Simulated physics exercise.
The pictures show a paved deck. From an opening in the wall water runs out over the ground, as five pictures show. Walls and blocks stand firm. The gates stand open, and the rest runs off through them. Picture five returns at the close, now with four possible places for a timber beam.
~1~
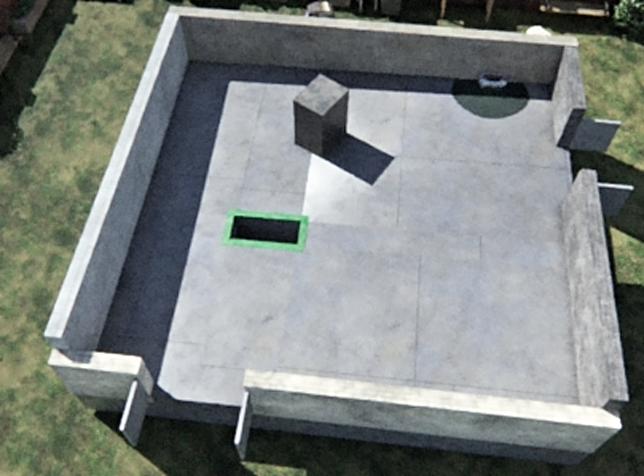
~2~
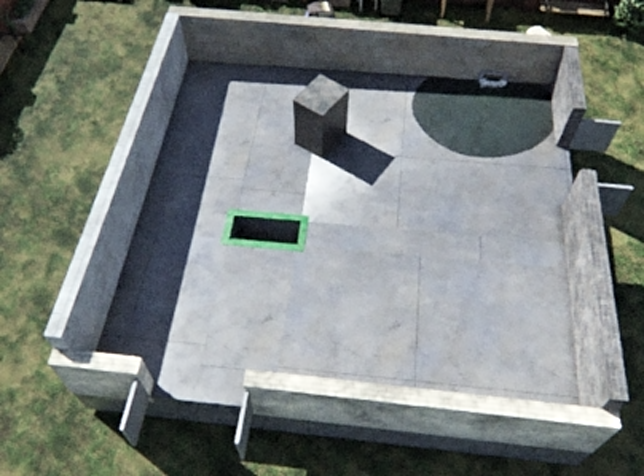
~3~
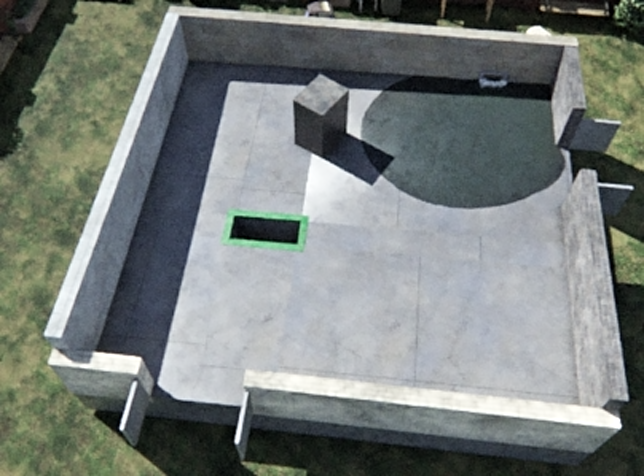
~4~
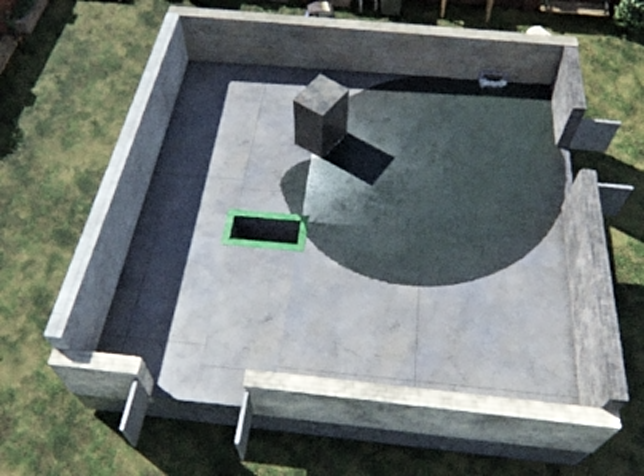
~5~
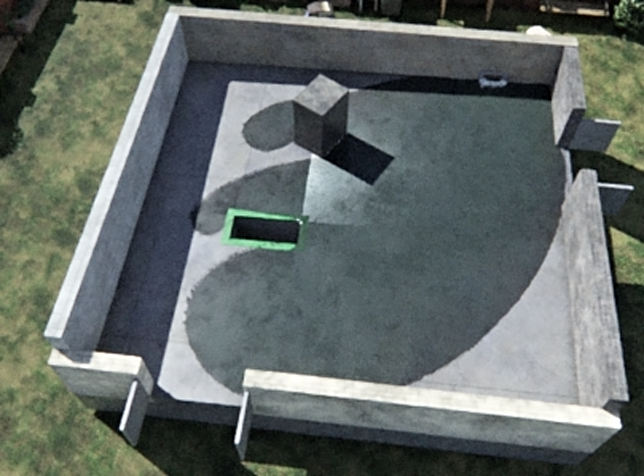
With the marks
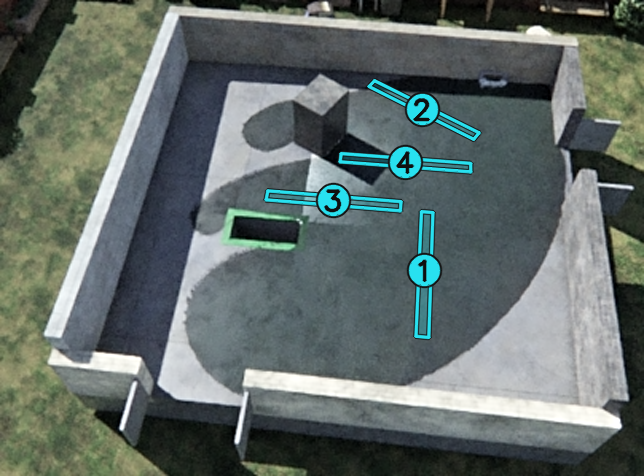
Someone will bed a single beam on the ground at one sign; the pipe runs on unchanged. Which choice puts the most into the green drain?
1.
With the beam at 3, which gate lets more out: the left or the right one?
The left one.
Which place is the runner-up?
That would be 4.
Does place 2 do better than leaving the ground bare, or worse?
Worse.
On the marked copy, 1 from (422, 336) to (427, 212); 2 from (371, 83) to (476, 136); 3 from (267, 195) to (400, 206); 4 from (340, 157) to (470, 167).
For place 1, about 30 % of the stream runs into the green drain, about 69 % out by the gates.
For place 2, about 3 % of the stream runs into the green drain, about 95 % out by the gates.
For place 3, next to none of the stream runs into the green drain, about 98 % out by the gates.
For place 4, about 17 % of the stream runs into the green drain, about 81 % out by the gates.
